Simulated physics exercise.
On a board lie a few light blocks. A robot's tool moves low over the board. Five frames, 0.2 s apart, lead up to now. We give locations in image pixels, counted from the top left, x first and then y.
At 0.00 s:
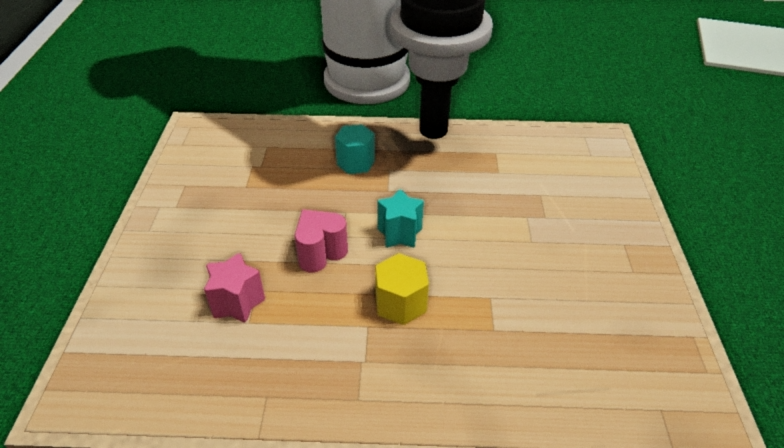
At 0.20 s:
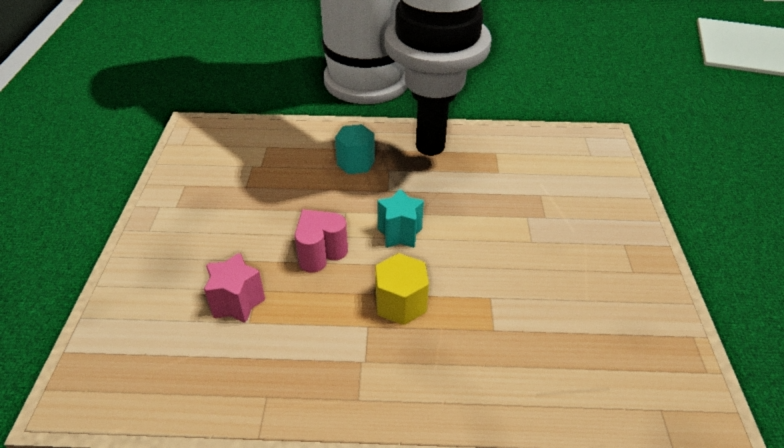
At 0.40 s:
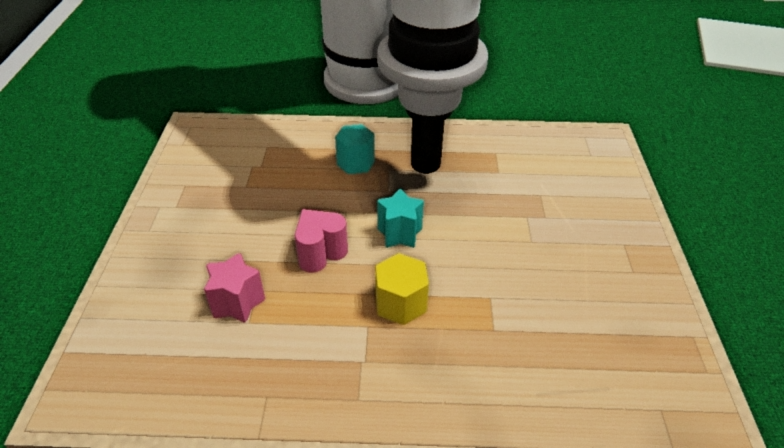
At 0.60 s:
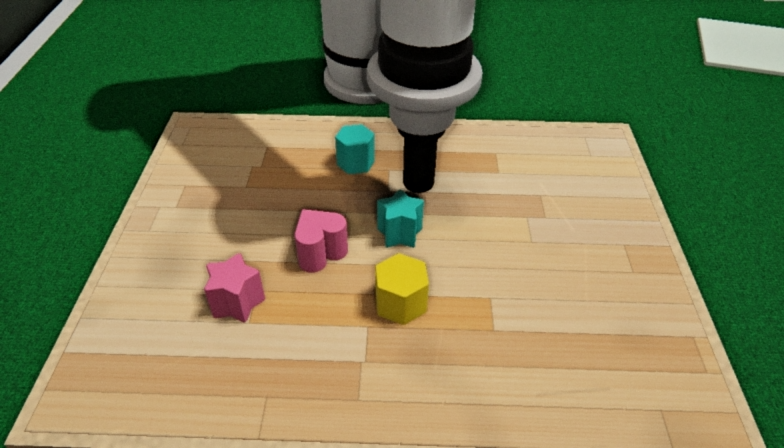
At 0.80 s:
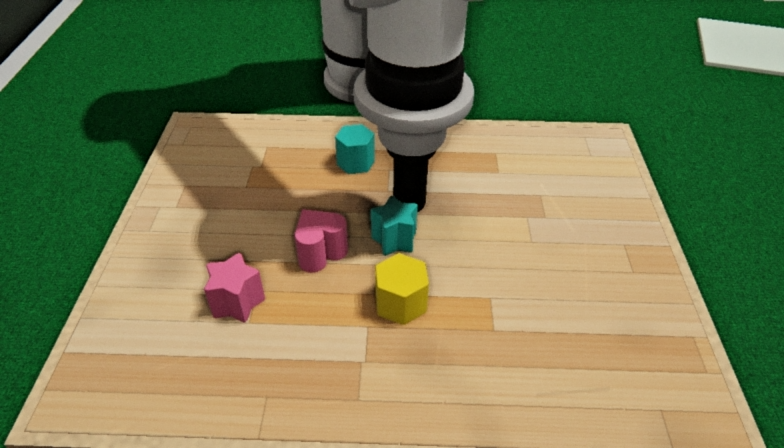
In this clip, a robot arm's black tool moves forward over a wooden board holding five coloured blocks, passes to the right of a turquoise block near the back, then nudges the turquoise star slightly forward and left.
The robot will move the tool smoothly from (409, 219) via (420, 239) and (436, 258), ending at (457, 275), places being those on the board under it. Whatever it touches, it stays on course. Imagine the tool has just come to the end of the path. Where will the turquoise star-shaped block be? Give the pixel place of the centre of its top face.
Pixel (395, 228).
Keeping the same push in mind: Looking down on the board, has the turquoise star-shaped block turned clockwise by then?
The answer is yes.
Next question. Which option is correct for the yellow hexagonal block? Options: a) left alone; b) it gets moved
Answer: A.
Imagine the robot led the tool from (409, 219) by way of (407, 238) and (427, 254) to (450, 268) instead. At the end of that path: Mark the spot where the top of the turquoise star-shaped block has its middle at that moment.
At (392, 234).
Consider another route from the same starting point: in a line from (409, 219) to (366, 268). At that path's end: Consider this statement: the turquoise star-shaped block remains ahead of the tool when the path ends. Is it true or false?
My answer: True.
The first path, step by step. Halfway along, tool at (428, 234); turquoise star-shaped block at (395, 227), turned 45° clockwise.
At the end, tool at (459, 260); turquoise star-shaped block at (395, 228), turned 45° clockwise; yellow hexagonal block in place.
